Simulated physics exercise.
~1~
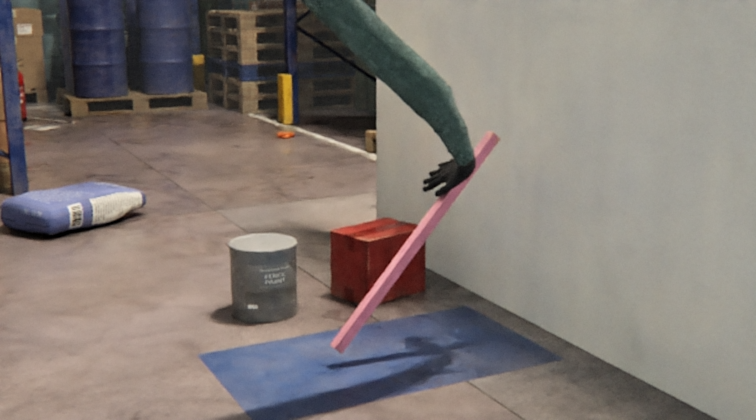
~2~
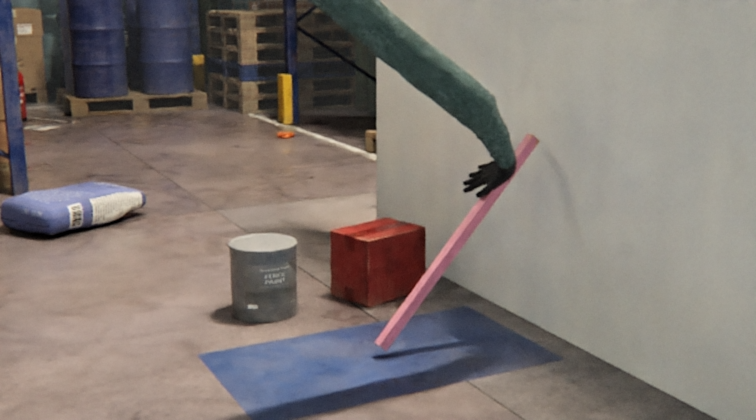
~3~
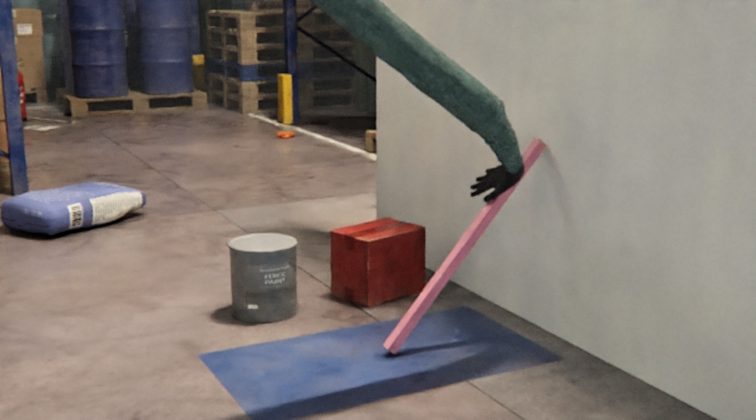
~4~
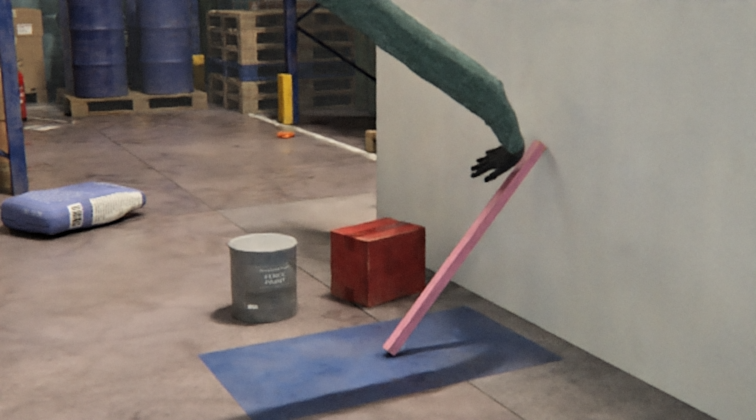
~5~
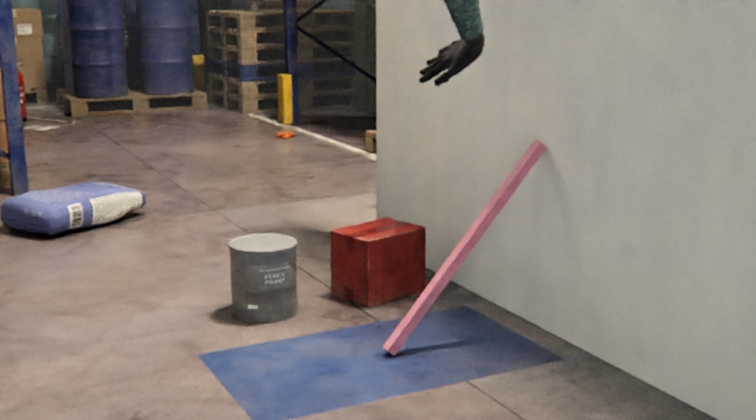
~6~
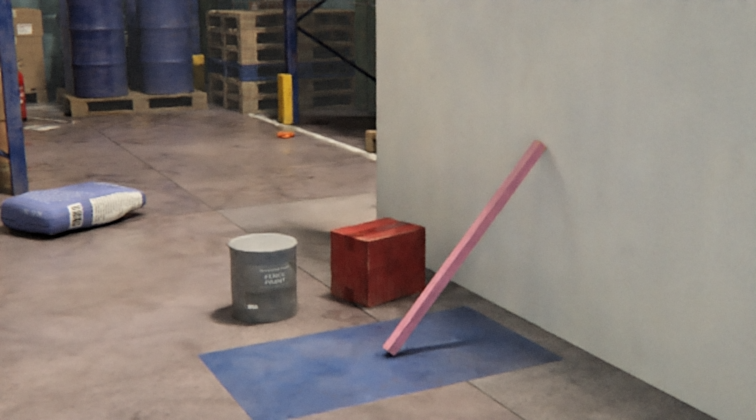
A green-sleeved arm in a black glove moved a pink pole to the right and leaned it against a pale wall, its foot on a blue mat near a red box and grey pail, then let go and withdrew, leaving the pole leaning there.
